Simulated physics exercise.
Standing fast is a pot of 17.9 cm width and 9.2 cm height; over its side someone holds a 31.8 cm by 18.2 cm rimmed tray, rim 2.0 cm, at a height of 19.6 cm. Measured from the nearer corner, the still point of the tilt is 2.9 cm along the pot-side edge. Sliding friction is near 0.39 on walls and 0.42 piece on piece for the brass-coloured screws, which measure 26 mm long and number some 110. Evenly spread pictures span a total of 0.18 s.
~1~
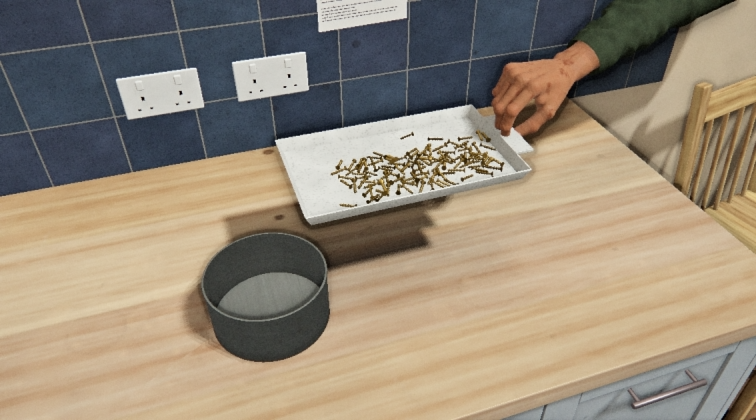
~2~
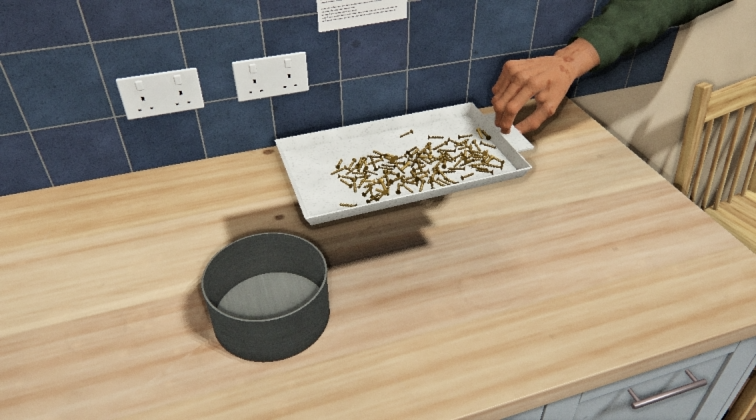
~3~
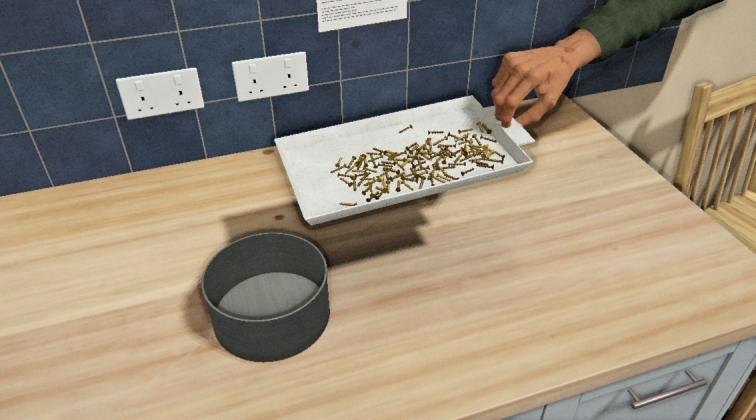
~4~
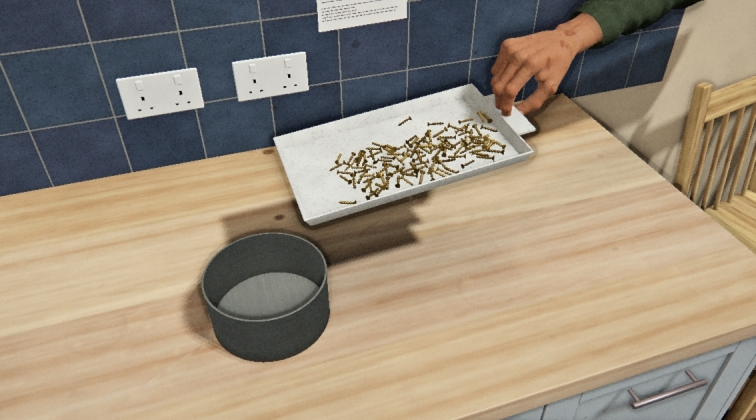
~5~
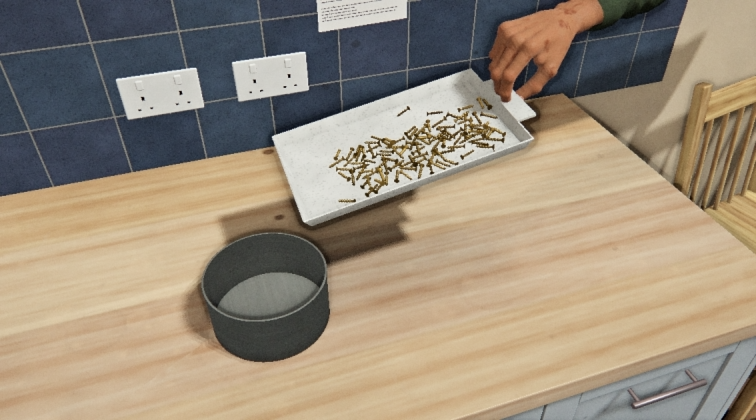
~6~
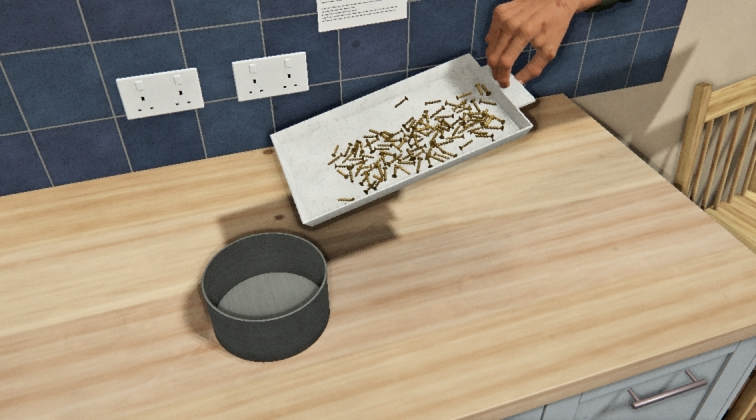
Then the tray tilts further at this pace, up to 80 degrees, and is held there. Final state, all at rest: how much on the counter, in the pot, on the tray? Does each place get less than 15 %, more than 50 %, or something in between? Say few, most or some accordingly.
Counter: Few. Pot: Most. Tray: Few.
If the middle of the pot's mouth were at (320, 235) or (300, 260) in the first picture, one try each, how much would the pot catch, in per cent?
Around 0 per cent, then around 45 per cent.
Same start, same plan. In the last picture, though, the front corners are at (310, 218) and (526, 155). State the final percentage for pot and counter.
Pot 25; counter 70.
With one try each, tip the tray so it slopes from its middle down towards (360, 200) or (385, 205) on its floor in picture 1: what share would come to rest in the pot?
Estimate: Some 70 % and some 25 % respectively.
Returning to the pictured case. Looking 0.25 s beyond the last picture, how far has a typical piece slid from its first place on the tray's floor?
It has moved some 4 cm from its start.
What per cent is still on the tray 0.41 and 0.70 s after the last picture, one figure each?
In turn: 95, 0.
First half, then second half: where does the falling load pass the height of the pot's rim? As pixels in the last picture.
The first half passes near (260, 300) and the second half near (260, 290).
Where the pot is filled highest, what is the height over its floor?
Roughly 2.5 cm up.
Then, 0.25 s after the last picture, tilt 48 degrees; the tray holds 100 %, the pot 0 %.
Then, 0.41 s after the last picture, tilt 69 degrees; the tray holds 95 %, the pot 0 %.
Then, 0.70 s after the last picture, tilt 80 degrees; the tray holds 0 %, the pot 90 %.
In the end, counter 5 %, pot 95 %, tray 0 %.
